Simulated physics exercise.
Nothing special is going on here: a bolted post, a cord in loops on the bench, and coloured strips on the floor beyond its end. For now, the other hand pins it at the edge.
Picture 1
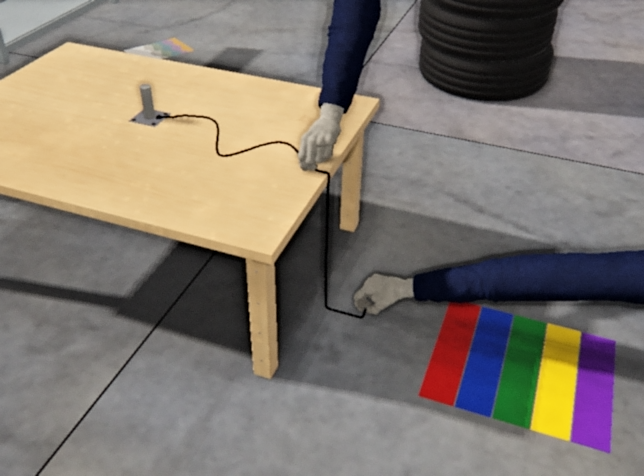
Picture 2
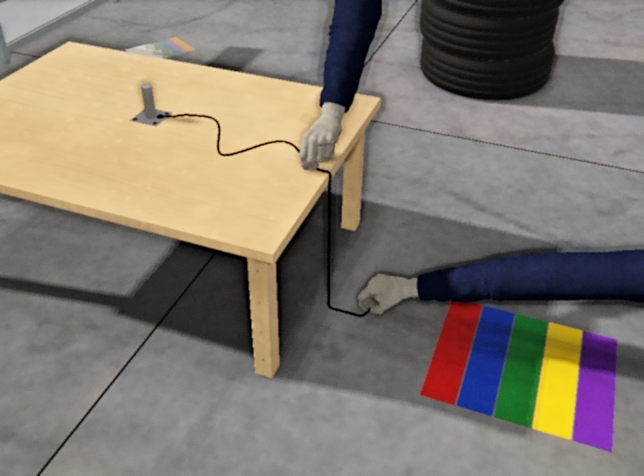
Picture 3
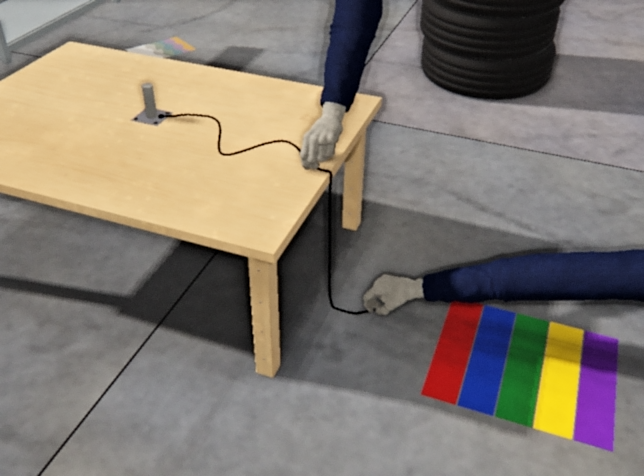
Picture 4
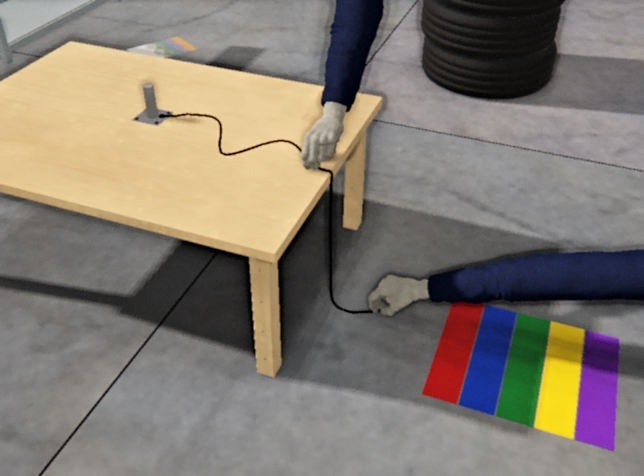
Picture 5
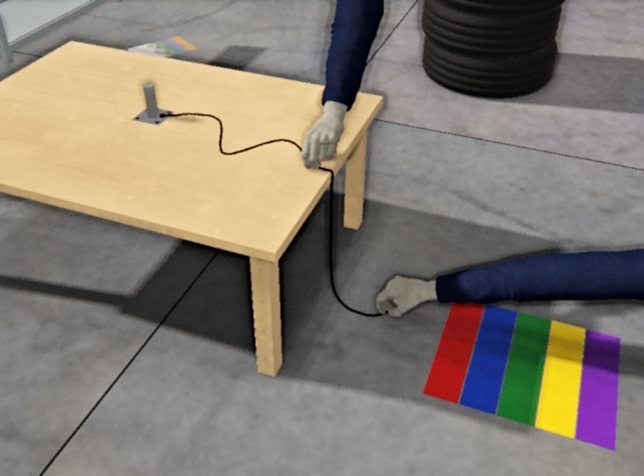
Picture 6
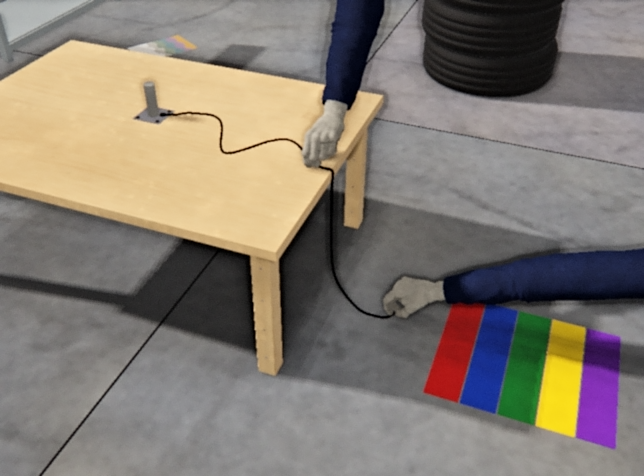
One hand pinning a black cord at a wooden table's edge while another slowly draws its lower end slightly right.
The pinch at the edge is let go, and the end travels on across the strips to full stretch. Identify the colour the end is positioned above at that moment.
It is positioned above yellow.
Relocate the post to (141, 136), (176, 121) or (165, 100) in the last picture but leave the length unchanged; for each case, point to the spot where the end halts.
Close to (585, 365), (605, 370) and (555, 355) in that order.
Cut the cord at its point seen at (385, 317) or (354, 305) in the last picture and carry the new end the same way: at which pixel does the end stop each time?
About (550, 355) and (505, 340).
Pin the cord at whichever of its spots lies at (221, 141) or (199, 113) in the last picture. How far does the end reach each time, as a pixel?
The two answers, in sequence: (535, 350) and (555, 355).
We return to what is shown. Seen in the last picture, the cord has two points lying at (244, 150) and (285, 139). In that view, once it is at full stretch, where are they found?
First one: (291, 153); second one: (332, 166).
A little later, end near (498, 340); over blue.
Next, end near (544, 353); over green.
When it is tight, end near (571, 360); over yellow. It gets as far as the yellow strip.
